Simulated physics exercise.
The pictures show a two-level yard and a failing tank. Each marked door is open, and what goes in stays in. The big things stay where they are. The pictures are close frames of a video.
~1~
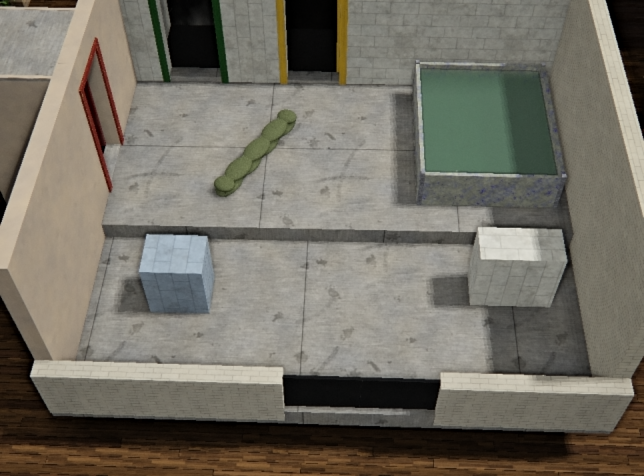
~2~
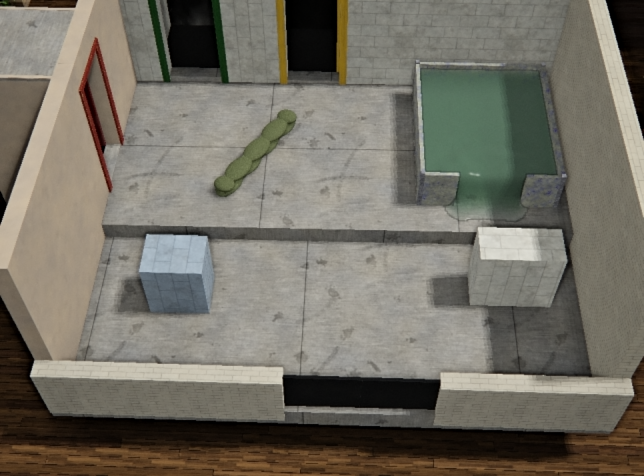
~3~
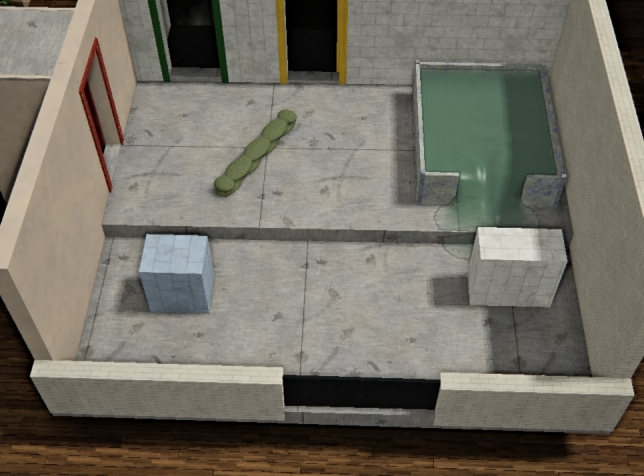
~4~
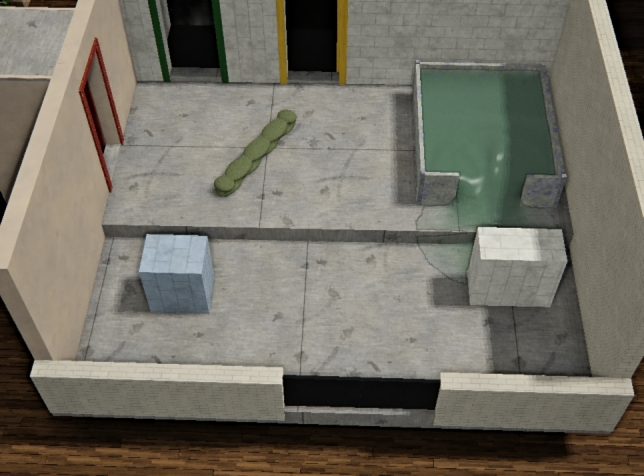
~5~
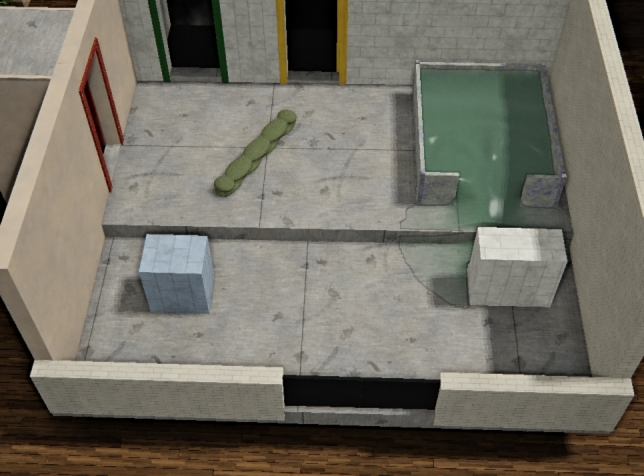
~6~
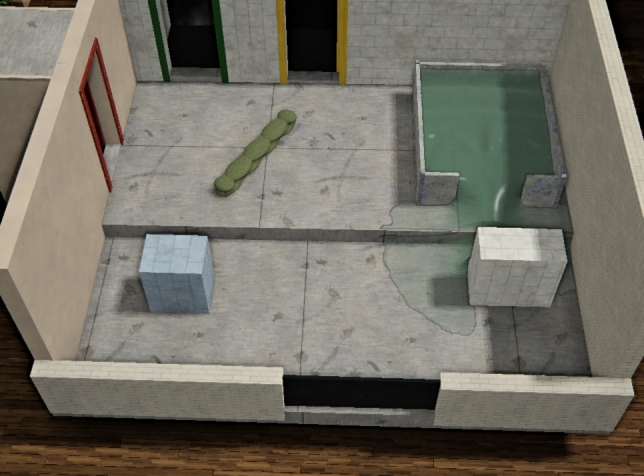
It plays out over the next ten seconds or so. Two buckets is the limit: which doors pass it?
In the end: The red door admits no more than that; the yellow door admits no more than that; the green door admits no more than that.
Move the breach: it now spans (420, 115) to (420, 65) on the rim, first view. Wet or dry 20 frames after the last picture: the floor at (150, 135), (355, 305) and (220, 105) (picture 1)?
As listed: Covered, no water, awash.
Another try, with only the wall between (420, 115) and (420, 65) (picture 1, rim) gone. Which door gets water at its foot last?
It is the door marked red.
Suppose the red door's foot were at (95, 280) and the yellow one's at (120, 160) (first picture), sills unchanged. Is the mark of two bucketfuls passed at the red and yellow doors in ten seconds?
One by one: Red door lets more in, yellow door keeps below it.
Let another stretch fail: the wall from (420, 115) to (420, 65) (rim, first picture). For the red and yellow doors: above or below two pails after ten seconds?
Then: Red door passes that mark, yellow door passes that mark.
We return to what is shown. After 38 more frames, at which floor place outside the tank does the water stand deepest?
At about (105, 242).
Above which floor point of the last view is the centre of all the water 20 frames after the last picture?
Near (437, 219).
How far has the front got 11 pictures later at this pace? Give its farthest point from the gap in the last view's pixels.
Roughly at (215, 393).
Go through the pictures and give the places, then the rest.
In the first frame, still water in the water tank at (486, 120).
In the second frame, the front is at (450, 209), out from the gap at (488, 195).
In the third frame, water pours out at (488, 196) and has run to (467, 256).
In the fourth frame, water pours out at (488, 196) and has run to (460, 278).
In the fifth frame, water pours out at (488, 195) and has run to (466, 302).
In the sixth frame, the front is at (456, 327), out from the gap at (488, 195).
A moment on, water covers 15 % of the floor; the red door not reached, the yellow door not reached, the green door not reached.
Next, water covers 35 % of the floor; the red door not reached, the yellow door not reached, the green door not reached.
Then, water covers 45 % of the floor; the red door not reached, the yellow door not reached, the green door not reached.
Later, water covers 55 % of the floor; the red door not reached, the yellow door not reached, the green door not reached.
In the end, water covers 50 % of the floor; the red door not reached, the yellow door not reached, the green door not reached.
